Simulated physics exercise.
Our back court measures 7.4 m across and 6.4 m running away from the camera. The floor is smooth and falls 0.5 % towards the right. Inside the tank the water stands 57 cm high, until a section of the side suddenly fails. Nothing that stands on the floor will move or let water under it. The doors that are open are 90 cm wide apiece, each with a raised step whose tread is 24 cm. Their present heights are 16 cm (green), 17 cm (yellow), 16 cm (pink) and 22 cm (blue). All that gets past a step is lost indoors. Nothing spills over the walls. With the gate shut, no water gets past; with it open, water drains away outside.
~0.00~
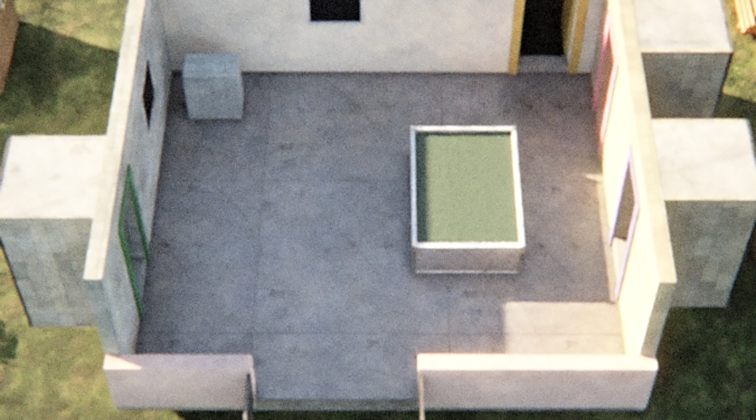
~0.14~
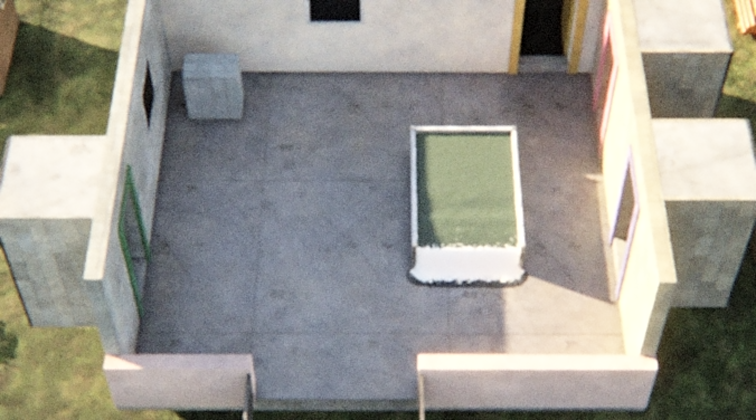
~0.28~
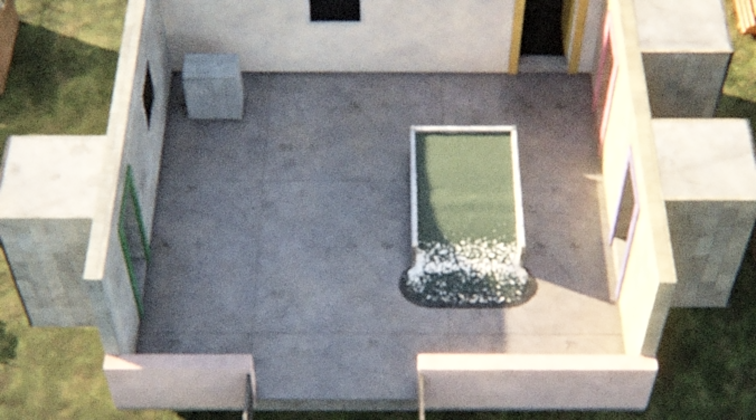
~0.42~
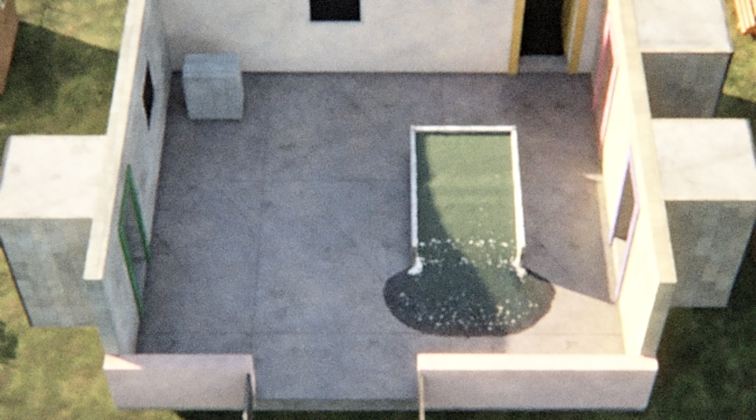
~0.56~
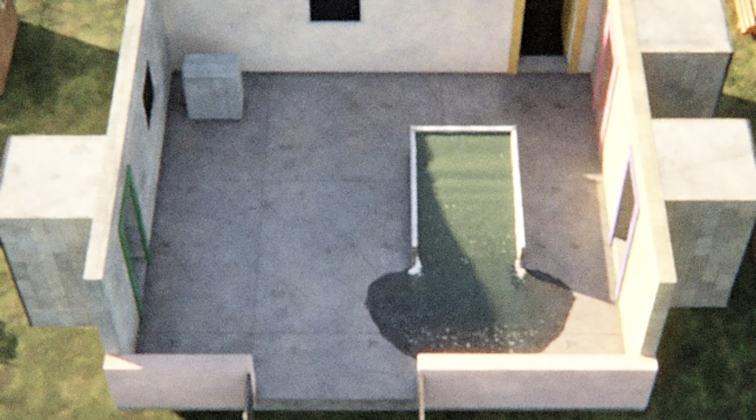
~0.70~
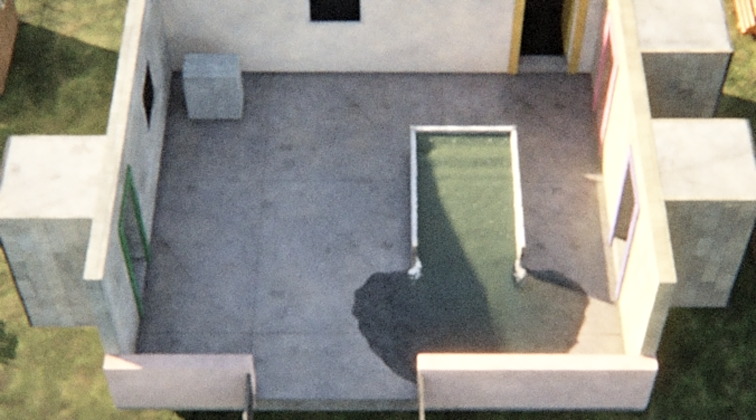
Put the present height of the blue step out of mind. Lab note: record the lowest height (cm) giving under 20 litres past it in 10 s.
Lowest height: 5.5 cm.
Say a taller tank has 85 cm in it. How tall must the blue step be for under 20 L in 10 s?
The step needs to be some 9.0 cm.
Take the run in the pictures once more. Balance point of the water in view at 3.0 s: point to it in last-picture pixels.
Centre estimate: (489, 300) px, approximately.
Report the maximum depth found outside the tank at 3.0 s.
About 34 cm.
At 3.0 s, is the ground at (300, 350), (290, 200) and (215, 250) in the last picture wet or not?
So the three spots come out swamped, spared, spared, in that order.
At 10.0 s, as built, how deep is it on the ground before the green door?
Depth: Near 3.0 cm.
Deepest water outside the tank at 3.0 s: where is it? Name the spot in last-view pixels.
Near (618, 385).
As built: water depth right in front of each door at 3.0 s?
In cm: Green 0, yellow 0, pink 0, blue 7.
After 1.4 s water covers 20 % of the floor, deepest (35 cm) near (471, 374); it has not reached the blue door.
After 3.0 s water covers 25 % of the floor, deepest (34 cm) near (618, 385); 7 cm at the blue door, 0 litres in over its 22 cm step.
After 10.0 s water covers 90 % of the floor, deepest (8 cm) near (604, 179); 5 cm at the blue door, 0 litres in over its 22 cm step.
At the blue door as built, the water arrived by 2.6 s and peaked near 10 cm at 4.4 s.
With a step of 5 cm, 26 litres would have come in within the 10 s; with 6 cm, 15 litres. So under 20 litres takes about 5.5 cm.
